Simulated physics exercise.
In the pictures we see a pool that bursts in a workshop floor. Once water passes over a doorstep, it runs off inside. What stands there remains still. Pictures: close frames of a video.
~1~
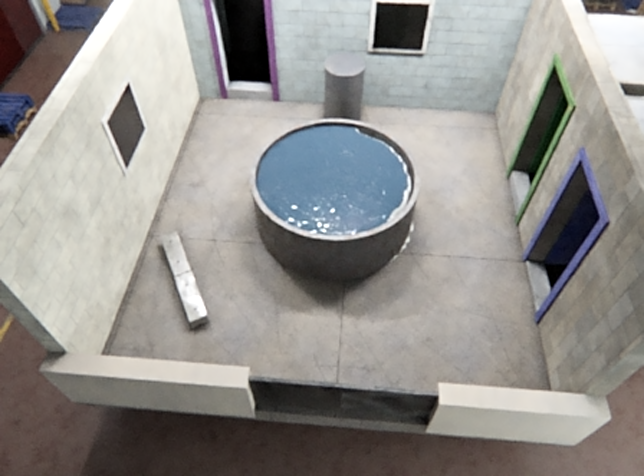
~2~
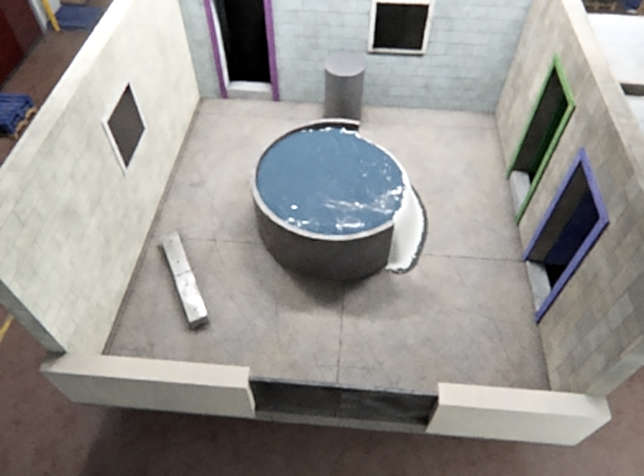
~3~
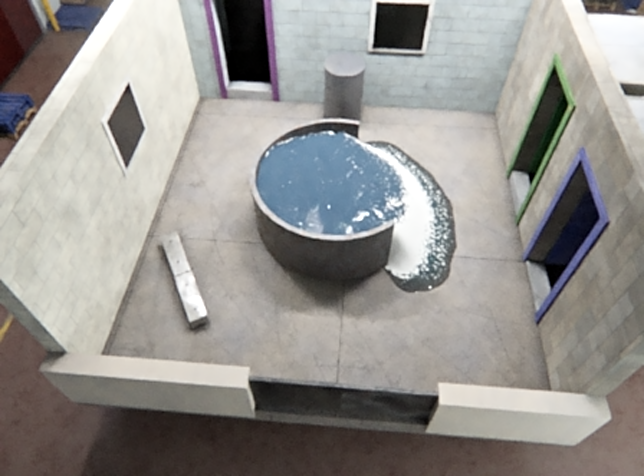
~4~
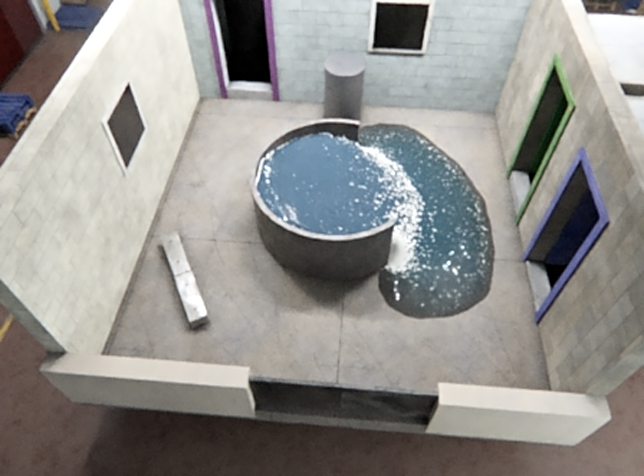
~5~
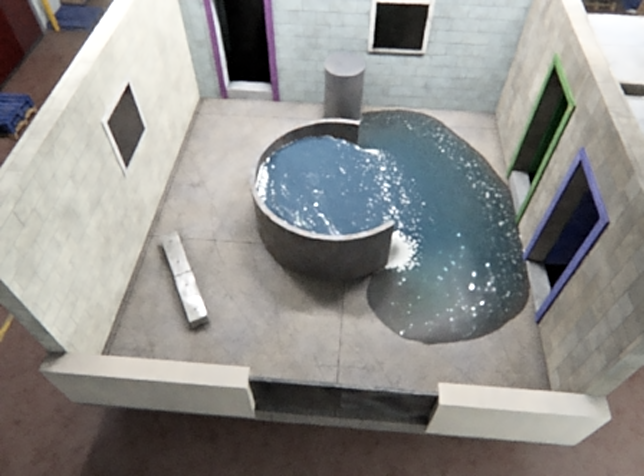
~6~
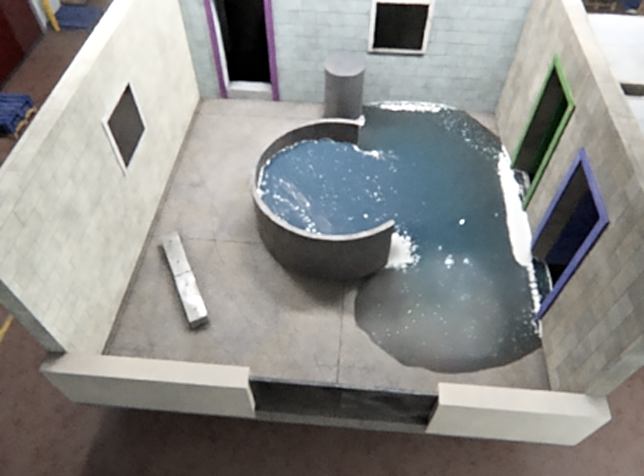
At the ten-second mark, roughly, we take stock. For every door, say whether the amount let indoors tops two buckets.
Green door: Over two pails, purple door: Two pails at most, blue door: Over two pails.
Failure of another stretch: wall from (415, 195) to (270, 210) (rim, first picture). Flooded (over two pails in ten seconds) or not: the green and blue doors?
Result - green door fails to reach it, blue door crosses the threshold.
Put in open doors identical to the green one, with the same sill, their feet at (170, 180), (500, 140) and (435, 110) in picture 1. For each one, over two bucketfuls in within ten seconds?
One after the other: Holds, floods, goes over.
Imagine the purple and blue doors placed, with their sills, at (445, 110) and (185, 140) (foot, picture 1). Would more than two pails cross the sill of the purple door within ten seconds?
Door by door, the purple door exceeds the limit.
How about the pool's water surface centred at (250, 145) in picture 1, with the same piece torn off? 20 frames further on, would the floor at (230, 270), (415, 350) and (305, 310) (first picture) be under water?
Result: Spared; inundated; spared.
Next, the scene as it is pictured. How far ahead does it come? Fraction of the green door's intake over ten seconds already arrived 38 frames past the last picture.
I'd put it at about 100 per cent.
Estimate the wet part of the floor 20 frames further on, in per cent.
My best guess is some 70 %.
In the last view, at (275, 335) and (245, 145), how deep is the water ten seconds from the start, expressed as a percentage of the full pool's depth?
About 12 per cent at the first place and 12 per cent at the second.
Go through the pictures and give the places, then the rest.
In the first picture, still water in the round pool at (335, 177).
In the second picture, the front is at (394, 269), out from the gap at (406, 195).
In the third picture, water pours out at (406, 196) and has run to a hidden place.
In the fourth picture, water pours out at (405, 199) and has run to (377, 127).
In the fifth picture, the front is at (383, 113), out from the gap at (405, 199).
In the sixth picture, the front is at (539, 339), out from the gap at (405, 200).
A moment on, water covers 40 % of the floor; the green door over two buckets in, the purple door not reached, the blue door far over two buckets in.
Next, water covers 45 % of the floor; the green door far over two buckets in, the purple door wet at the sill, nothing in, the blue door far over two buckets in.
Then, water covers 70 % of the floor; the green door far over two buckets in, the purple door wet at the sill, nothing in, the blue door far over two buckets in.
Later, water covers 95 % of the floor; the green door far over two buckets in, the purple door wet at the sill, nothing in, the blue door far over two buckets in.
In the end, water covers 95 % of the floor; the green door far over two buckets in, the purple door wet at the sill, nothing in, the blue door far over two buckets in.
